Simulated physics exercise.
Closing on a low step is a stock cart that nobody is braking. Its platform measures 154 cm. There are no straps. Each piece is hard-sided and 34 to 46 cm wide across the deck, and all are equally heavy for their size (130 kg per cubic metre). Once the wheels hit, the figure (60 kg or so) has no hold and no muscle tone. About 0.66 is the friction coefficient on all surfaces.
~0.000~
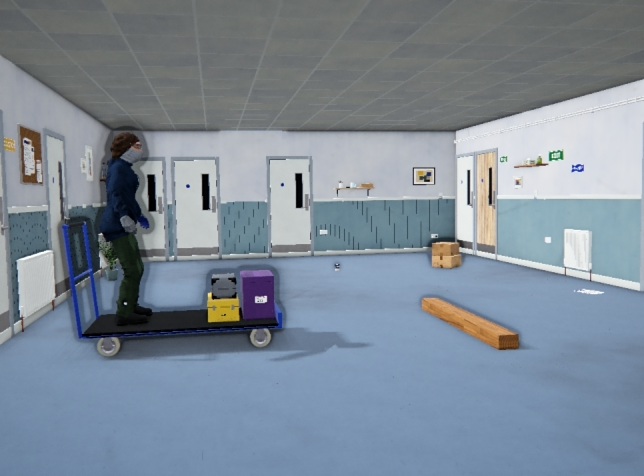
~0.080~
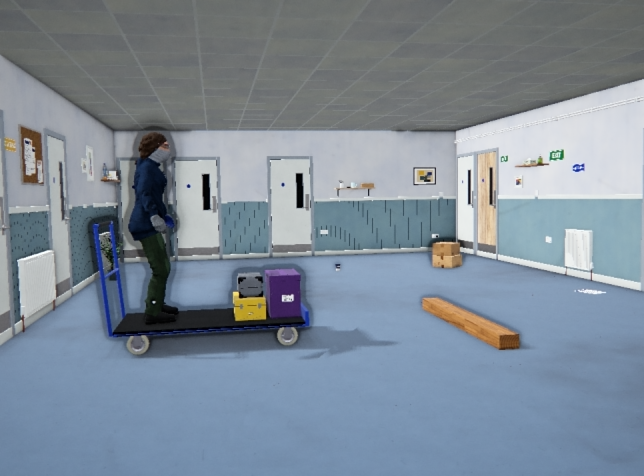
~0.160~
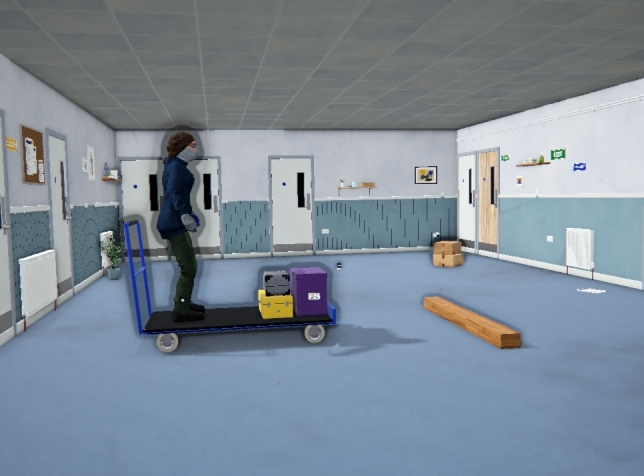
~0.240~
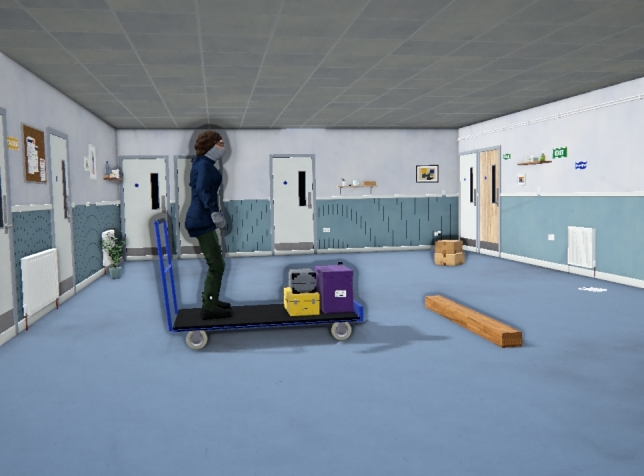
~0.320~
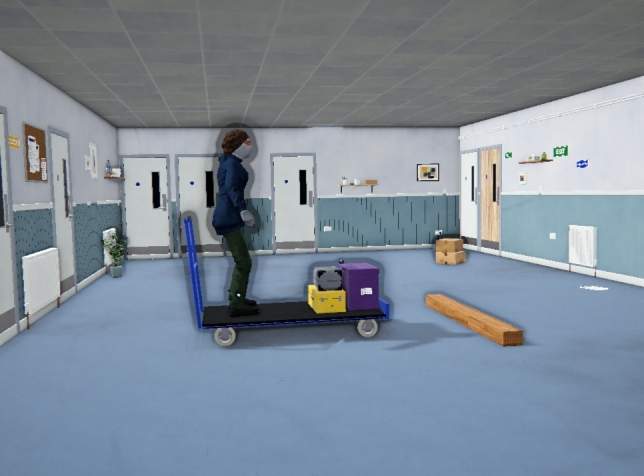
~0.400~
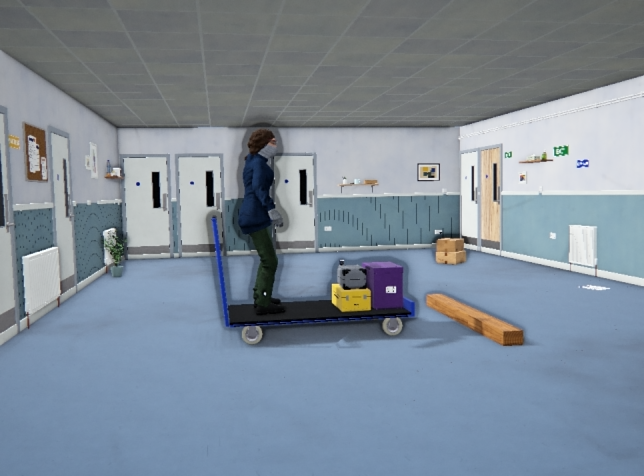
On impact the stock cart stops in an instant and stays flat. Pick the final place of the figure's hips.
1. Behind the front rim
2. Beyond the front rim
The answer is 2.
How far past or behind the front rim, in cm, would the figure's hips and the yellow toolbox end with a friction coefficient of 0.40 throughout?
Hips 120 past, yellow 40 behind.
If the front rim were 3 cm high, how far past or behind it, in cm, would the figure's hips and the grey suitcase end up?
In that setup the hips stop 40 cm behind the rim while the grey item stops 30 cm behind.
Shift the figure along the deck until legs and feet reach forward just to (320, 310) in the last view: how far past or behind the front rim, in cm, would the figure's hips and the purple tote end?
The hips would end 100 cm past the front rim and the purple one 20 cm past it.
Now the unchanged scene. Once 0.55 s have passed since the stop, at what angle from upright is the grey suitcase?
I'd put the tilt at close to 0°.
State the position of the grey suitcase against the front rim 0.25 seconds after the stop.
Roughly 40 cm short of the front rim.
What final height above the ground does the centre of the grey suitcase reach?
50 cm.
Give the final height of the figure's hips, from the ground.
The hips come to rest about 65 cm above the ground.
Impact comes at 0.64 s.
After 1.19 s the figure's hips are 29 cm behind the rim, near (438, 250) in the last picture's view.
After 1.64 s the figure's hips are 8 cm past the rim, near (476, 254) in the last picture's view.
At rest, 3.3 s, past the rim, the figure's hips; behind it, purple tote, yellow toolbox and grey suitcase.
